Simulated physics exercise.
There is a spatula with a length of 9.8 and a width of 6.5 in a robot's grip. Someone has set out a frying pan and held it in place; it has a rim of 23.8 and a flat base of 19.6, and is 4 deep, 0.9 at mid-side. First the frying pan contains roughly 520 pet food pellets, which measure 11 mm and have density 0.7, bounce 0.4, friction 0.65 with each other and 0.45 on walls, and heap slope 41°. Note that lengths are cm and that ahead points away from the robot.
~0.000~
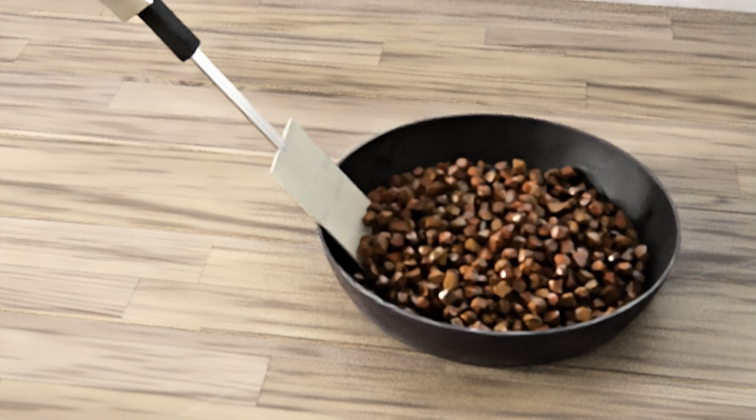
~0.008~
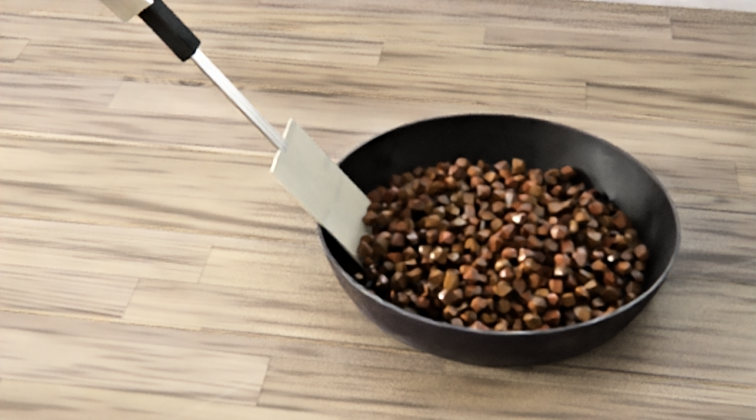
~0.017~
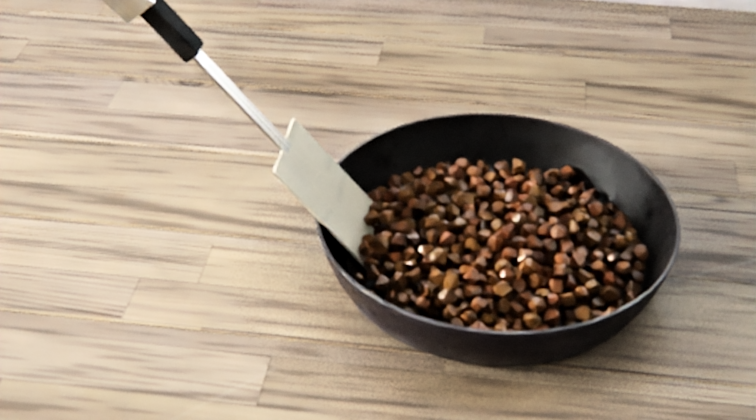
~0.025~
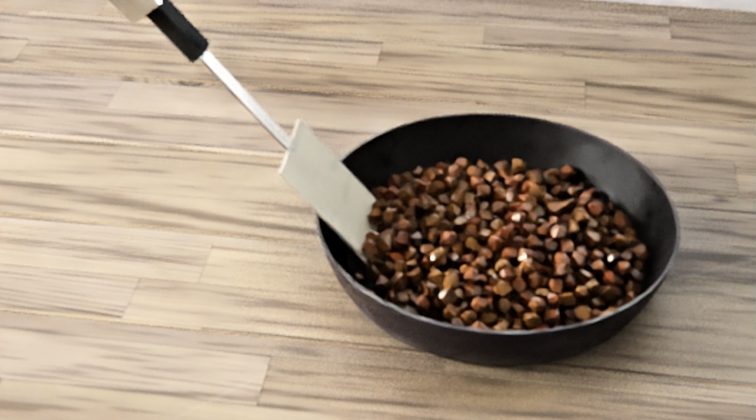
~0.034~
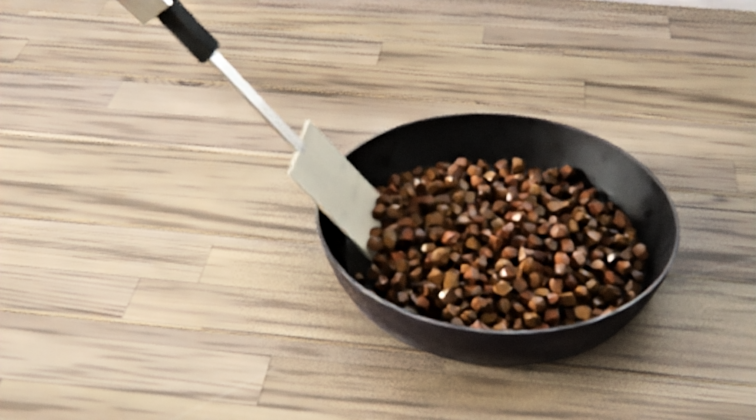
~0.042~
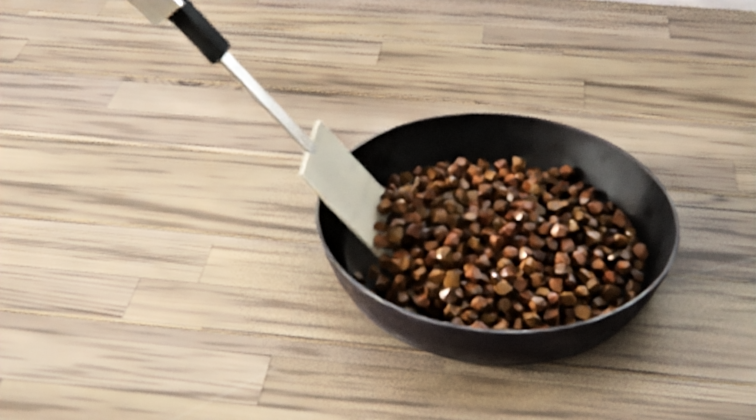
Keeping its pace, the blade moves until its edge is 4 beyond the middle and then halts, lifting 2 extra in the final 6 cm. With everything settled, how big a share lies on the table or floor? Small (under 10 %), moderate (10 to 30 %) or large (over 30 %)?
Small.
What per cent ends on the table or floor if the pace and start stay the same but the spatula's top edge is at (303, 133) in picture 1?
Spill: Approx. 5 per cent.
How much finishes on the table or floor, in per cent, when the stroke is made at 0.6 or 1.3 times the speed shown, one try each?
Near 0 and near 10 percent respectively.
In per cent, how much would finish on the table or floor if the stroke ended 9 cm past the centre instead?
Then the share is near 20 in a hundred.
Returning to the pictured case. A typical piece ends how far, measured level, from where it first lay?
2 cm.
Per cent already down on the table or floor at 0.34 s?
Roughly 5 percent.
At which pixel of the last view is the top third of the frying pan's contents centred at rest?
It is centred near (616, 235) in the last view.
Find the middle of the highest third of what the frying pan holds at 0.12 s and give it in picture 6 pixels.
The middle lies somewhere about (511, 221).
By 0.08 s, sloping 50°, highest piece 6 above the table; 519 in the frying pan.
By 0.12 s, sloping 50°, highest piece 7 above the table; 519 in the frying pan.
By 0.34 s, sloping 50°, highest piece 6 above the table; 498 in the frying pan, 14 on the table or floor, 7 on the blade or in flight.
By 1.39 s, sloping 50°, highest piece 5 above the table; 498 in the frying pan, 21 on the table or floor.
Final count, 498 in the frying pan, 21 on the table or floor. That is 4 % on the table or floor.
